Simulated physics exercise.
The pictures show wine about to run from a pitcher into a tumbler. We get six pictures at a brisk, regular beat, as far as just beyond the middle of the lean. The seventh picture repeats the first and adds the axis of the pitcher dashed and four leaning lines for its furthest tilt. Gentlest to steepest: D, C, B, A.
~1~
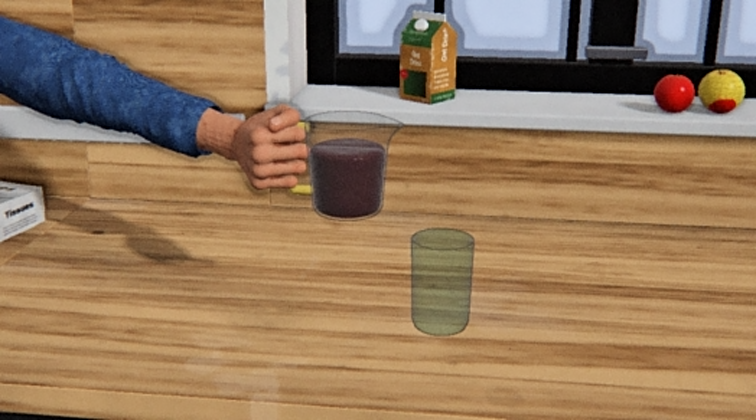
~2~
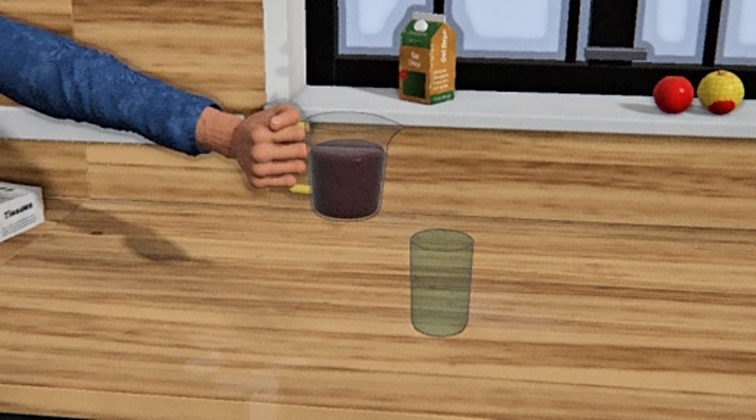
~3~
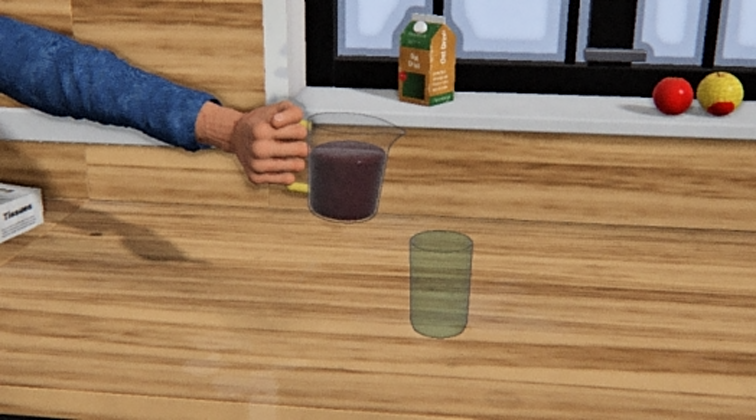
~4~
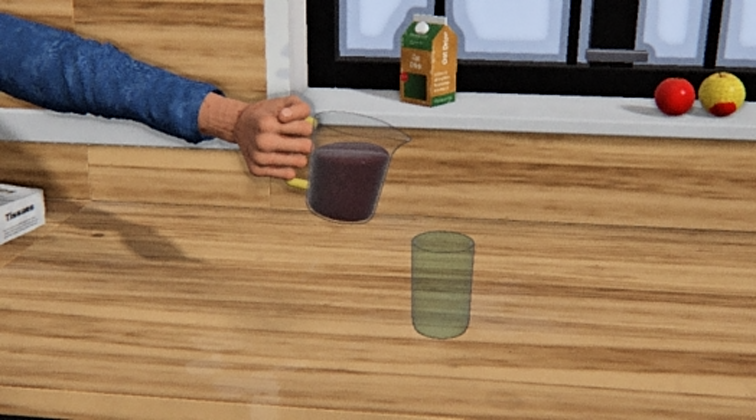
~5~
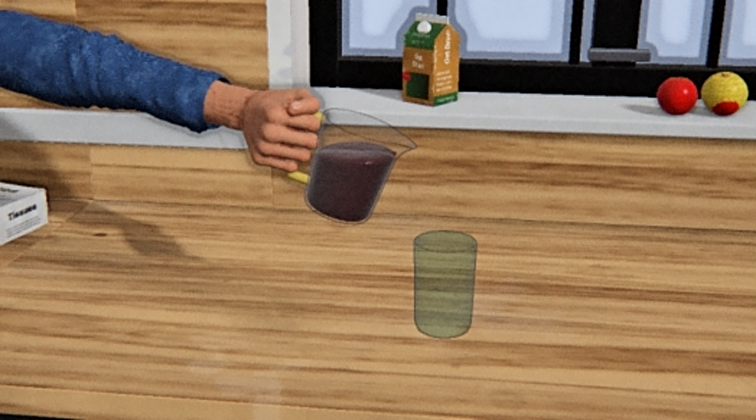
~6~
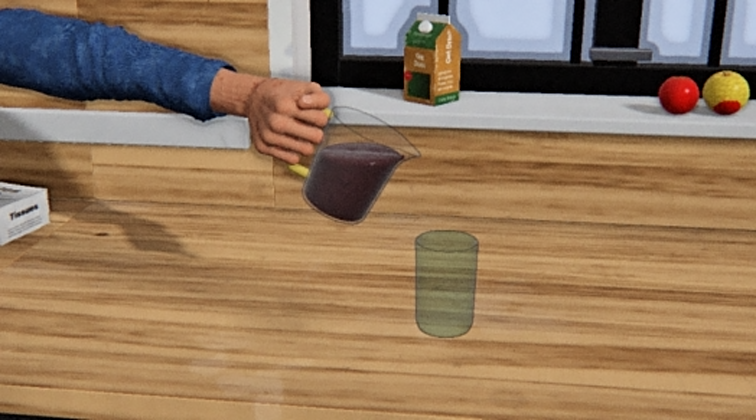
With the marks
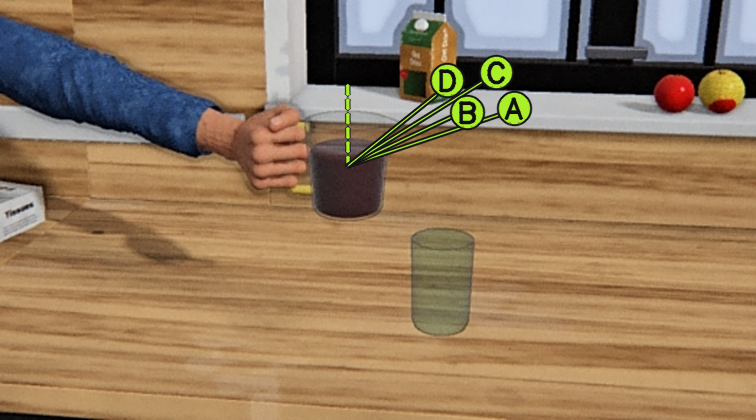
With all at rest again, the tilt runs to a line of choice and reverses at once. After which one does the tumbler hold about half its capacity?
B.
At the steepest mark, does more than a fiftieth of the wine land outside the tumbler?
No, it does not.
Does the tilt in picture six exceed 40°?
No.
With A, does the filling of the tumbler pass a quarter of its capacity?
Yes, clearly.
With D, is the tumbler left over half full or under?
Under half.
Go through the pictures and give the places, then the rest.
Upright, lip at (403, 125); rim of the tumbler round (443, 238); nothing has left yet.
Upright, lip at (403, 127); nothing has left yet.
Tipped about 5°, lip at (405, 132); nothing has left yet.
Tipped about 11°, lip at (410, 139); nothing has left yet.
Tipped about 18°, lip at (416, 146); nothing has left yet.
Tipped about 25°, lip at (420, 155); nothing has left yet.
On the marked copy, A at (498, 115); B at (450, 117); C at (482, 81); D at (436, 94).
Choosing A, the tumbler ends with about 63 % of what it can hold.
Choosing B, the tumbler ends with about 48 % of what it can hold.
Choosing C, the tumbler ends with about 34 % of what it can hold.
Choosing D, the tumbler ends with about 22 % of what it can hold.
